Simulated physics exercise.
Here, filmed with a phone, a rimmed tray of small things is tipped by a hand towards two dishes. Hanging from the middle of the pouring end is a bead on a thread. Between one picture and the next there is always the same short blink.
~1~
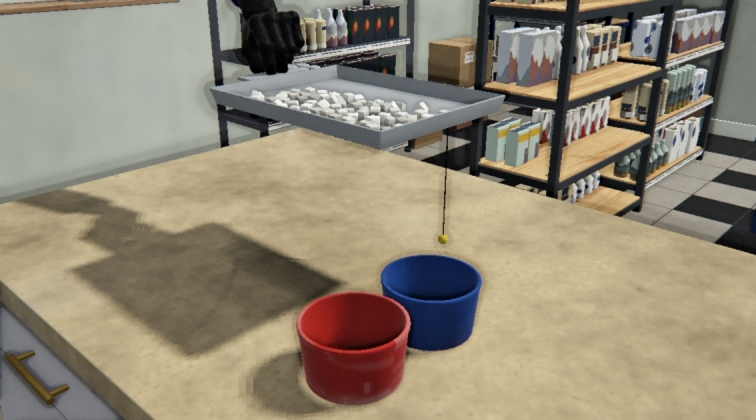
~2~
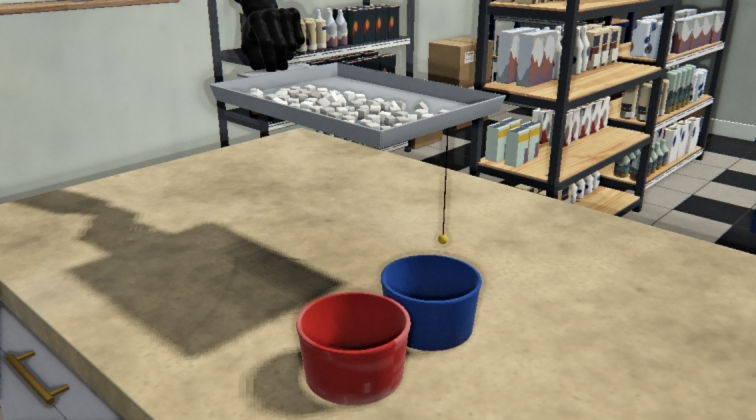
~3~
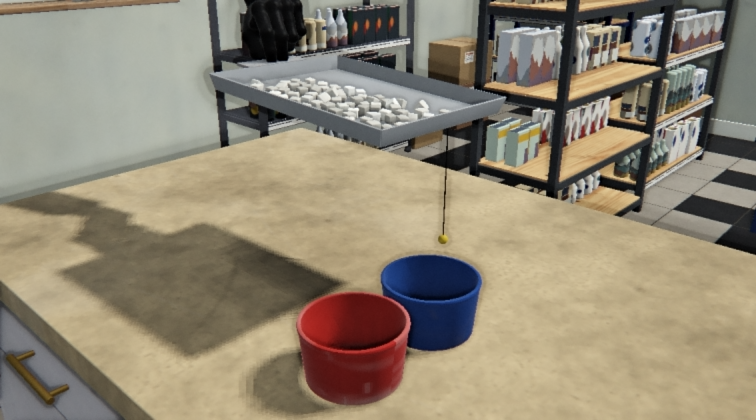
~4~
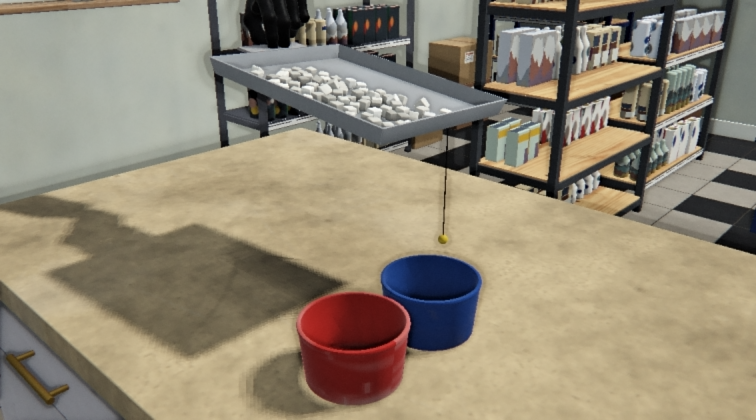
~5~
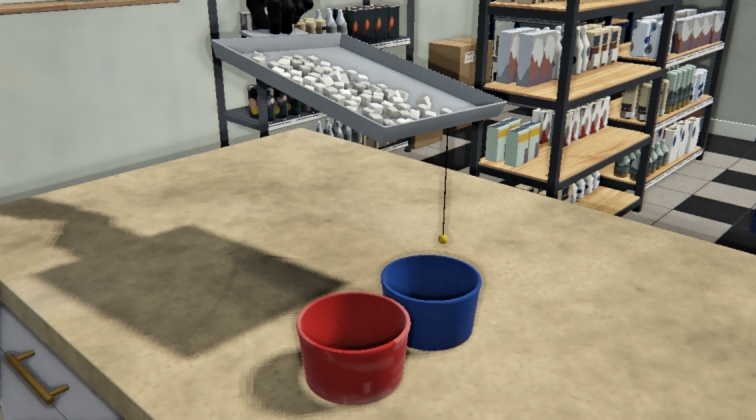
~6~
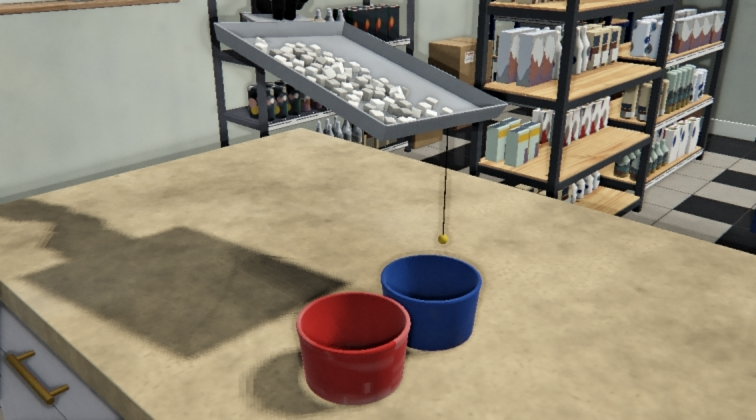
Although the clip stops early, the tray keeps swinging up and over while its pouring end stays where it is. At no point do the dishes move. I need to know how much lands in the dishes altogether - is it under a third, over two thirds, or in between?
The dishes fail to reach a third of the load.
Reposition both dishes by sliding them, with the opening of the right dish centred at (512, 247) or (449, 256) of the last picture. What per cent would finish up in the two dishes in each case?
60 per cent the first time, 10 per cent the second time.
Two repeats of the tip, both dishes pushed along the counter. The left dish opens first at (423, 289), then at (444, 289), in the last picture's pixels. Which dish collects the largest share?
First placement: The rightmost one; second placement: The rightmost one.
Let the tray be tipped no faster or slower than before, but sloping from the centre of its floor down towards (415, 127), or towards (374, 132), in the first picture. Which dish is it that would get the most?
Toward the first point it's the dish to the right; toward the second, the dish to the right.
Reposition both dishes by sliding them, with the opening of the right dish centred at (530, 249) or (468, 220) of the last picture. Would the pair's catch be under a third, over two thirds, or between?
At the first spot I'd expect in the middle band, and at the second spot less than a third.
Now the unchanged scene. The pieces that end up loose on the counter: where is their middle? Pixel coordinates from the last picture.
Near (554, 307).
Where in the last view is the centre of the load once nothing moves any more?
About pixel (552, 306).
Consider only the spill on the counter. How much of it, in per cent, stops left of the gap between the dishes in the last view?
That comes to about 0 per cent of the pieces.
Just after the last frame, tray tipped steeply; every one on the tray.
A moment on, tray tipped right over; almost all on the tray; about a tenth outside both.
Further on, tray tipped past a quarter turn; just a few in the right dish; almost all outside both.
When it is over, tray tipped past a quarter turn; not one in the left dish; just a few in the right dish; almost all outside both.
